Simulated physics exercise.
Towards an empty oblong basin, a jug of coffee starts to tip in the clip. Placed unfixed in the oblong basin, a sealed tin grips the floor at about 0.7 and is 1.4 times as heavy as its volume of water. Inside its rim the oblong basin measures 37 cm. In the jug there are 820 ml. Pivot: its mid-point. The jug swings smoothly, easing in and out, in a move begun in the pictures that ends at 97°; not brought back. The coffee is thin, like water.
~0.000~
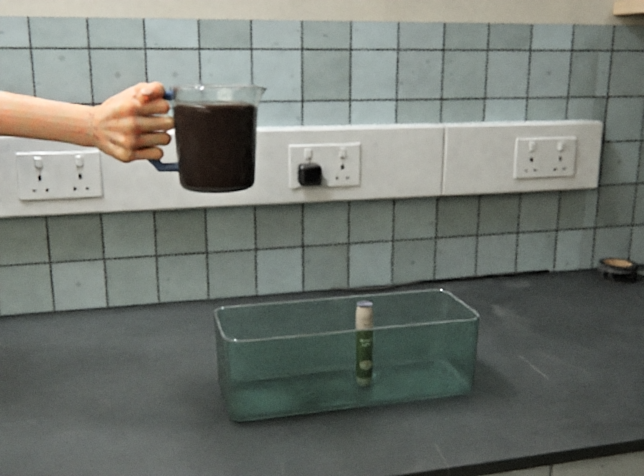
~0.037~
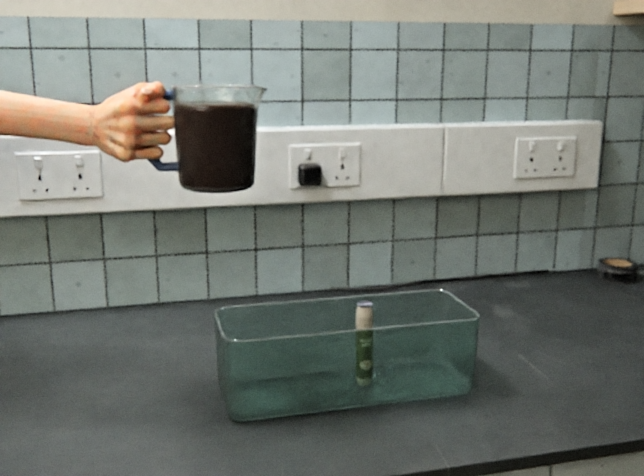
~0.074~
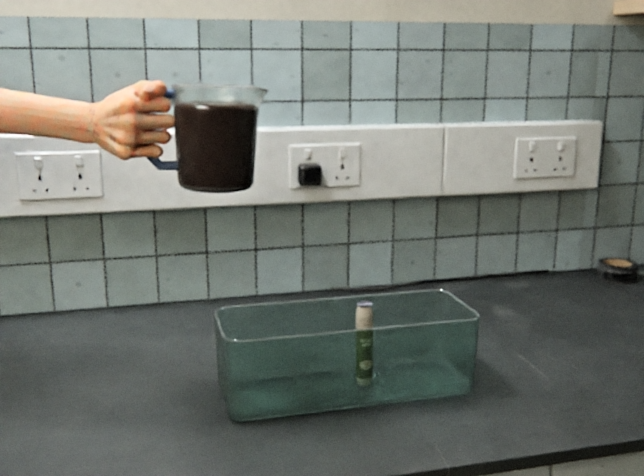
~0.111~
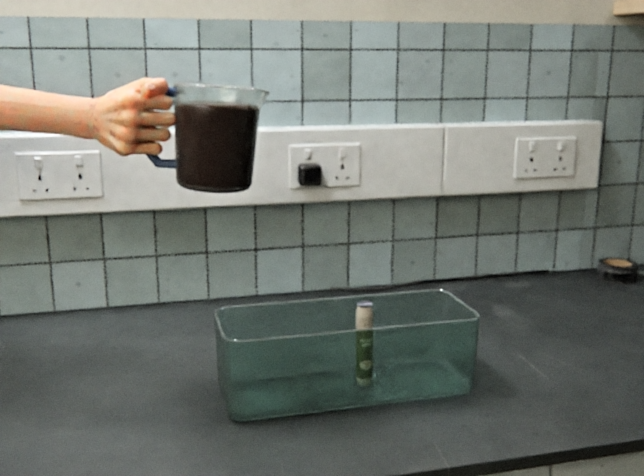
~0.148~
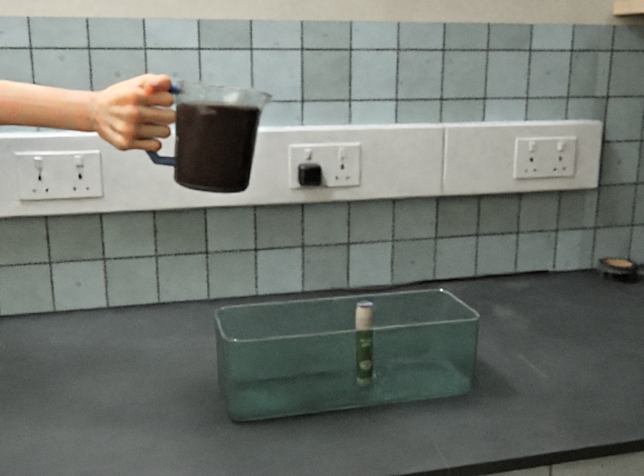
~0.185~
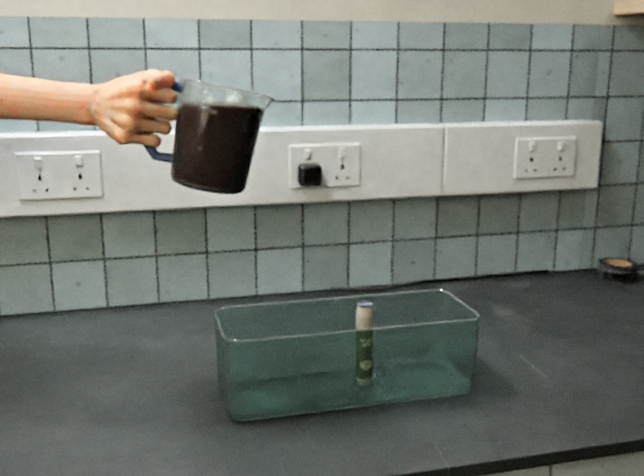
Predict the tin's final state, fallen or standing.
It is tipped.
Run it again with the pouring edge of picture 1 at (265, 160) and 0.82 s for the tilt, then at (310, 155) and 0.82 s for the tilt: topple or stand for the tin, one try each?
Try 1: Still standing; try 2: Tipped over.
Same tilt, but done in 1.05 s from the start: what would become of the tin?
Tips over.
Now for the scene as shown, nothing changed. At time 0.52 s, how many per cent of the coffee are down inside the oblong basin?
Roughly 0 per cent.
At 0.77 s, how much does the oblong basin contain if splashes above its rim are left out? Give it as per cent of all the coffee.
That comes to about 28 percent.
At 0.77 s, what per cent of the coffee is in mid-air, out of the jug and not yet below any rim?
36 per cent, roughly.
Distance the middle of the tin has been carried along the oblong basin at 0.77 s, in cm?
It has moved some 1 cm.
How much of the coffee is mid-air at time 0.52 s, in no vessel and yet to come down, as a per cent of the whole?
Close to 18 in a hundred.
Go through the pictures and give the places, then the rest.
The first frame shows tilt 0°; pouring edge (266, 87); surface from (174, 105) to (254, 103); the oblong basin's rim runs from (219, 326) to (463, 304); the tin's top is at (365, 308).
The second frame shows tilt 0°; pouring edge (266, 88); surface from (174, 105) to (255, 103).
The third frame shows tilt 2°; pouring edge (268, 89); surface from (175, 104) to (256, 104).
The fourth frame shows tilt 4°; pouring edge (269, 91); surface from (176, 104) to (257, 106).
The fifth frame shows tilt 8°; pouring edge (272, 94); surface from (178, 104) to (259, 106).
The sixth frame shows tilt 12°; pouring edge (275, 99); surface from (180, 106) to (262, 107).
By 0.52 s the tilt is 69° and 83 per cent is still to pour; the tin stands where it began.
By 0.77 s the tilt is 96° and 36 per cent is still to pour; the tin stands 1 cm from where it began.
By 1.04 s the tilt is 97° and 8 per cent is still to pour; the tin leans 50°.
By 1.32 s the tilt is 97° and 1 per cent is still to pour; the tin lies on its side.
At rest the tin lies on its side.
